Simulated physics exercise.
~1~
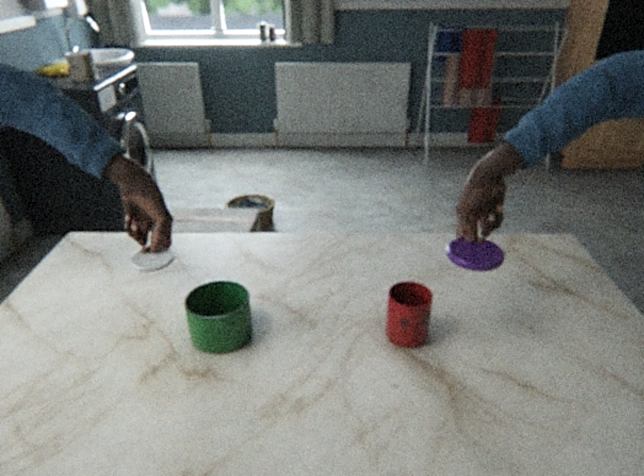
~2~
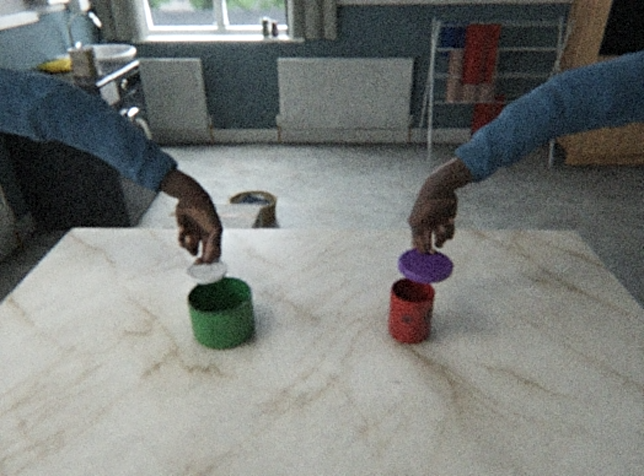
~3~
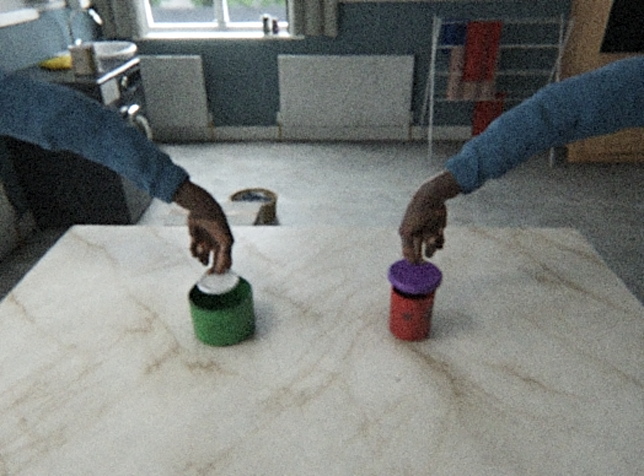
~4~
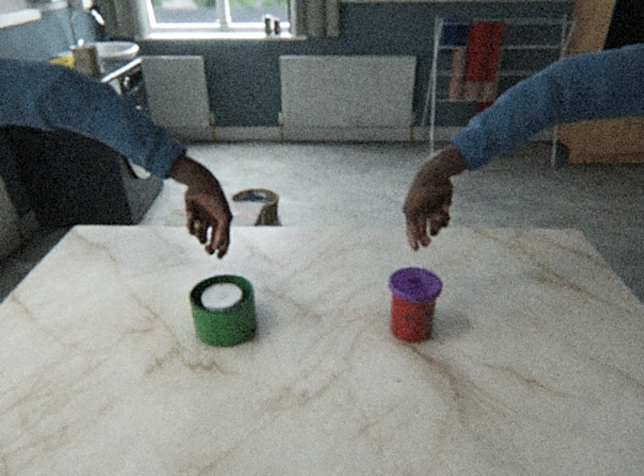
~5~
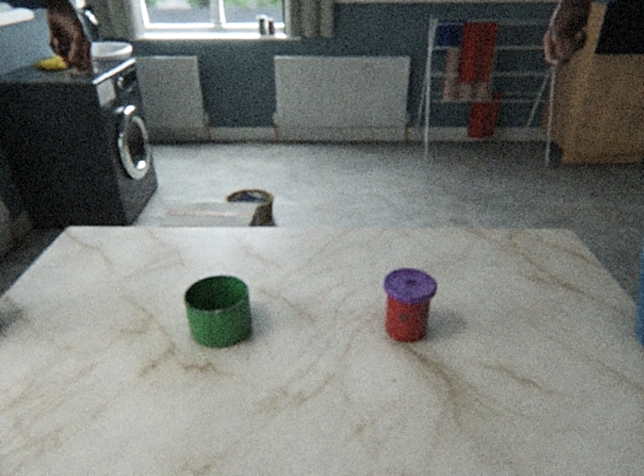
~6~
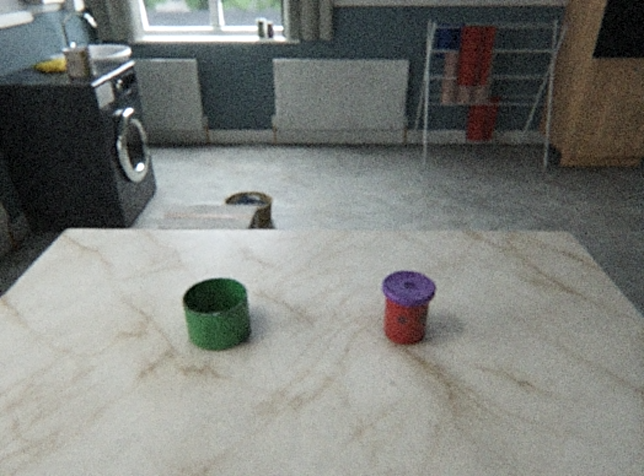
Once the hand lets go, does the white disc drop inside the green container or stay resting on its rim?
The white disc drops inside the green container, while the purple lid stays on top of the red one and covers its opening.
